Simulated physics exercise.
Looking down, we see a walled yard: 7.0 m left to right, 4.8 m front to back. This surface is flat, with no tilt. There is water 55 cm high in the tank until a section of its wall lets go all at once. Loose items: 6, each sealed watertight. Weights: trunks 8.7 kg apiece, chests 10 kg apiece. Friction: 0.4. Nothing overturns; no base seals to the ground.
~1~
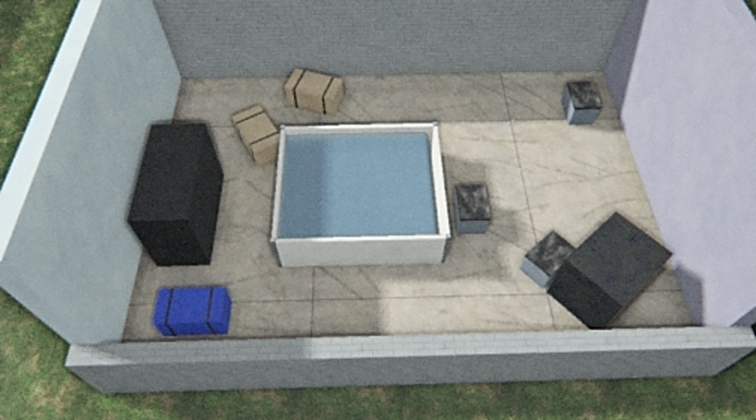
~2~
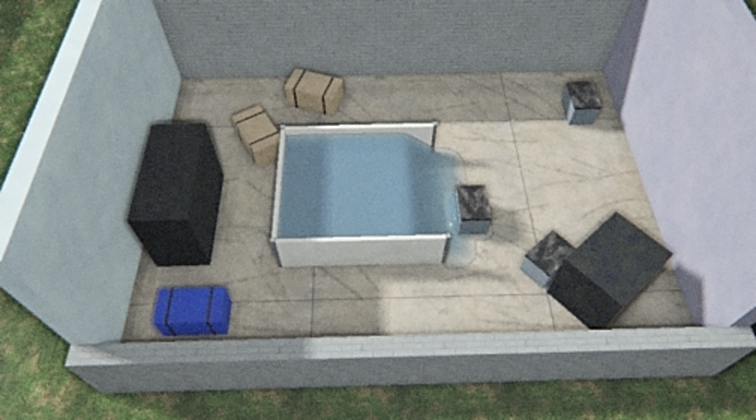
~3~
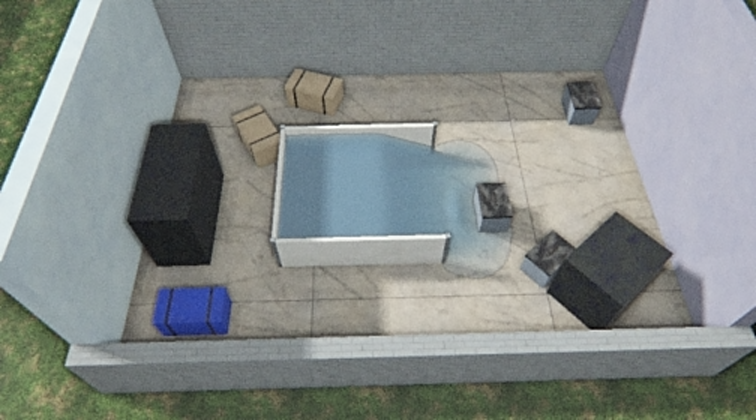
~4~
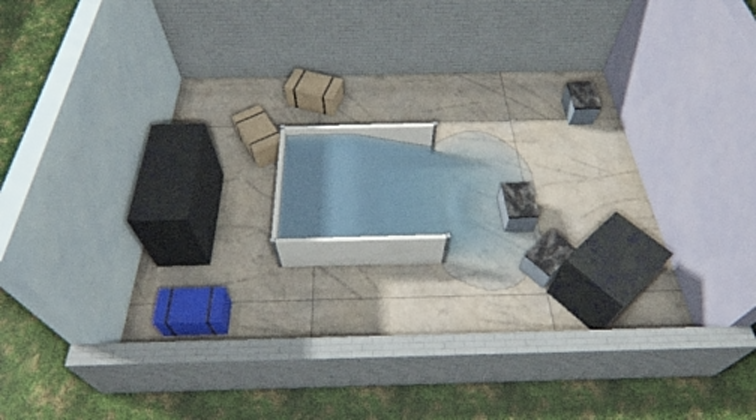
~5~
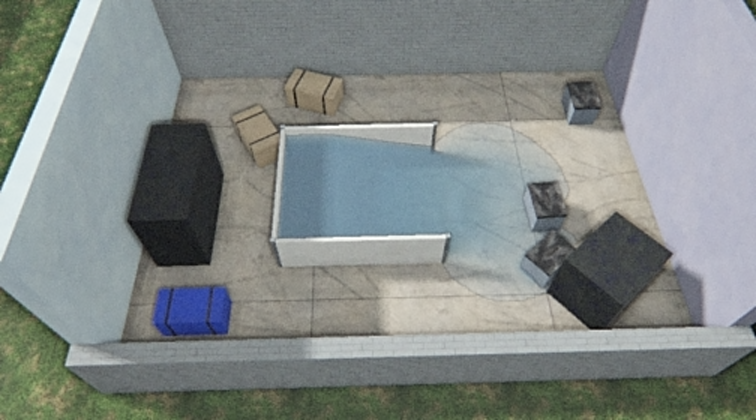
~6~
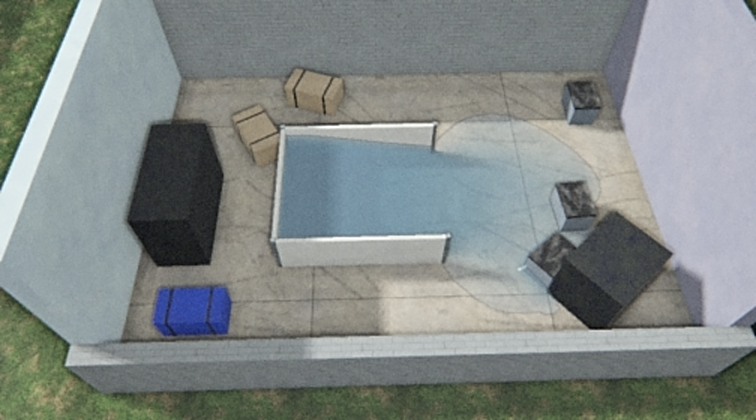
Water pours out of the pool's open right side and pushes a gray box rightward.
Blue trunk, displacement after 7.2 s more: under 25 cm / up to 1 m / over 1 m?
Up to 1 m.
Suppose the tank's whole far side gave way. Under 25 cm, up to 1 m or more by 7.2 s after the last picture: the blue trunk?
Note: Blue trunk shifted modestly.
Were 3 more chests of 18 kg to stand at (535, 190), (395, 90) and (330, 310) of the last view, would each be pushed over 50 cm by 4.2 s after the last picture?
Respectively: Greater, greater, smaller.
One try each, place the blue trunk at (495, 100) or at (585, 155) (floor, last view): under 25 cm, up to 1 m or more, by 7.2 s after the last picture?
From the first place it goes well off; from the second it goes well off.
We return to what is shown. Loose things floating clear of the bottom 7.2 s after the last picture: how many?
Answer: 5.
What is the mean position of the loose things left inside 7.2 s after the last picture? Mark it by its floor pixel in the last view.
The average lands around (264, 201).
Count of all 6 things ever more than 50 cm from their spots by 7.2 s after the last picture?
Tally: 6.
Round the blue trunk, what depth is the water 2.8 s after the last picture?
0 cm, roughly.
Then, 0.9 s after the last picture the blue trunk is near (190, 305), 0.0 m from its start, aground; 2 afloat.
Then, 2.8 s after the last picture the blue trunk is near (190, 305), 0.0 m from its start, aground; 2 afloat.
Then, 4.8 s after the last picture the blue trunk is near (190, 305), 0.0 m from its start, aground; 1 afloat.
Then, 7.2 s after the last picture the blue trunk is near (153, 288), 0.5 m from its start, afloat; 5 afloat.
